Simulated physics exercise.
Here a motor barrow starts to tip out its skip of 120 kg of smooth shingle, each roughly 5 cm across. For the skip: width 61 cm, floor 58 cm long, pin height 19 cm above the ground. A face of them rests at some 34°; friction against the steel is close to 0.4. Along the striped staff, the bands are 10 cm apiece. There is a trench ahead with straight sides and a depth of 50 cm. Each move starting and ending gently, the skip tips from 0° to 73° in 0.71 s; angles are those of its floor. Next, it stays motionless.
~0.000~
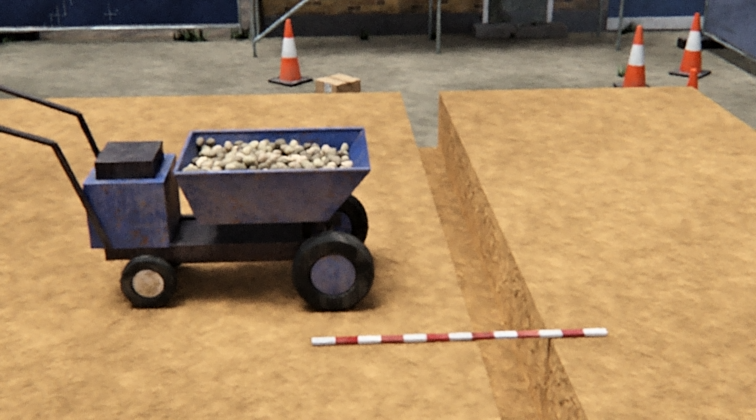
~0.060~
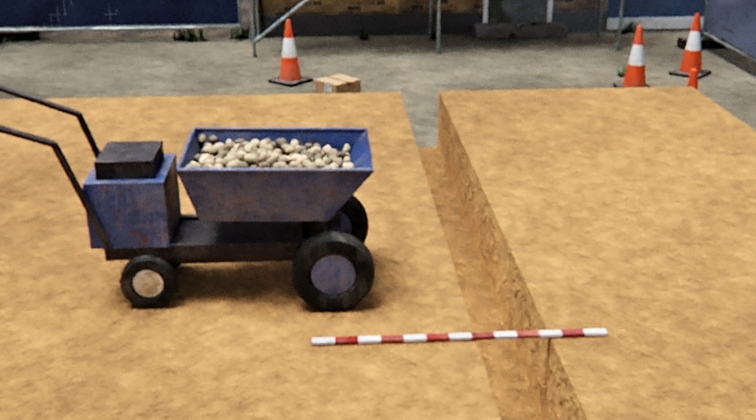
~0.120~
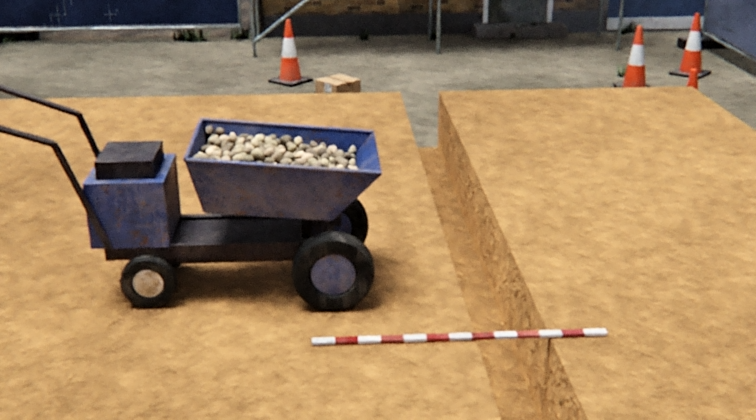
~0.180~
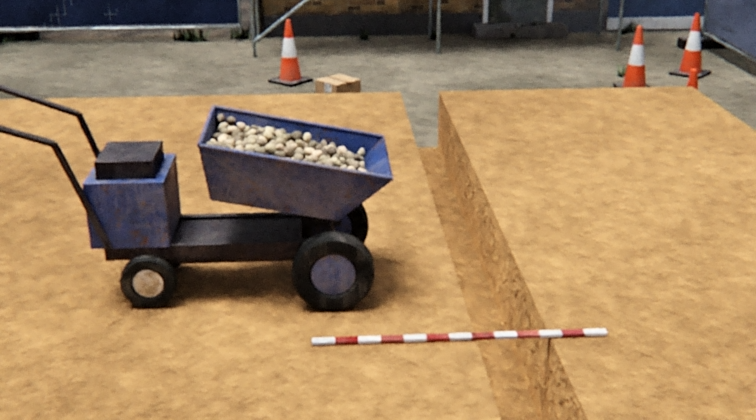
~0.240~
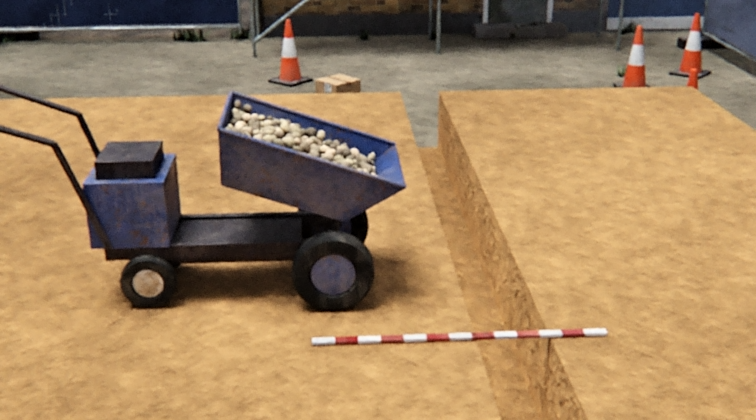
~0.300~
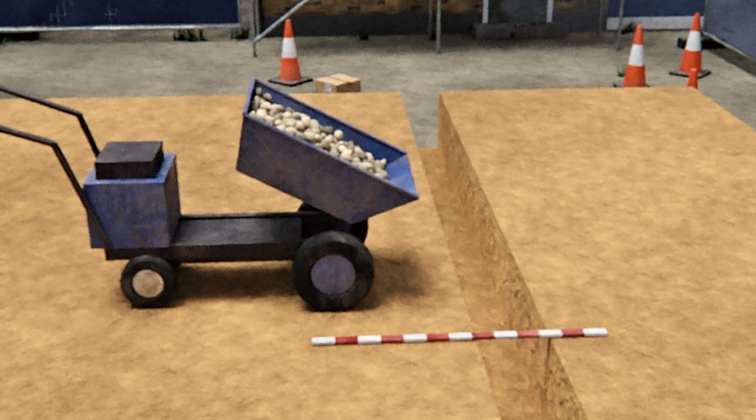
The blue skip of a small motor barrow, loaded with pale rounded stones, tilts gradually toward the trench on the right, its left end rising steadily while the barrow stays still behind a red-and-white striped staff.
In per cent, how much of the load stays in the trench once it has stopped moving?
I would say about 93 per cent.
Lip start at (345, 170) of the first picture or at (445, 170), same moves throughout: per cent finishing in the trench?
I'd expect close to 85 per cent at the first and 15 per cent at the second.
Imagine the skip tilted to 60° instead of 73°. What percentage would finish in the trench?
I'd guess some 80 in a hundred.
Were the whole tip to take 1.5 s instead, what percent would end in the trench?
Roughly 100 per cent would.
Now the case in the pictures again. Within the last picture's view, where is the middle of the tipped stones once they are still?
(492, 349).
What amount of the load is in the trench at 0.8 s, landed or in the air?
About 40 per cent by then.
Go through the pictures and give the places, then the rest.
In the first frame, the skip is at 0°, its lip at (370, 170); the top of the load is at (252, 147).
In the second frame, the skip is at 1°, its lip at (373, 171); the top of the load is at (253, 146); the stones move at 0.3 m/s on average.
The third frame shows lip at (381, 173), floor tilted 6°, highest stones at (232, 138); the stones move at 0.7 m/s on average.
The fourth frame shows lip at (392, 179), floor tilted 12°, highest stones at (227, 129); the stones move at 1.0 m/s on average.
In the fifth frame, the skip is at 19°, its lip at (406, 187); the top of the load is at (241, 116); the stones move at 1.2 m/s on average.
In the sixth frame, the skip is at 28°, its lip at (419, 198); the top of the load is at (260, 104); the stones move at 1.3 m/s on average.
After 0.5 s the floor is at 61°; 100 % in the skip; the foremost stones are at (441, 225).
After 0.8 s the floor is at 73°; 56 % in the skip, 2 % short of the trench, 42 % in the trench; the foremost stones are at (524, 287).
After 1.2 s the floor is at 73°; 10 % in the skip, 2 % short of the trench, 81 % in the trench, 7 % past the trench; the foremost stones are at (624, 268).
After 3.1 s the floor is at 73°; 0 % in the skip, 93 % in the trench, 7 % past the trench; the foremost stones are at (721, 267).
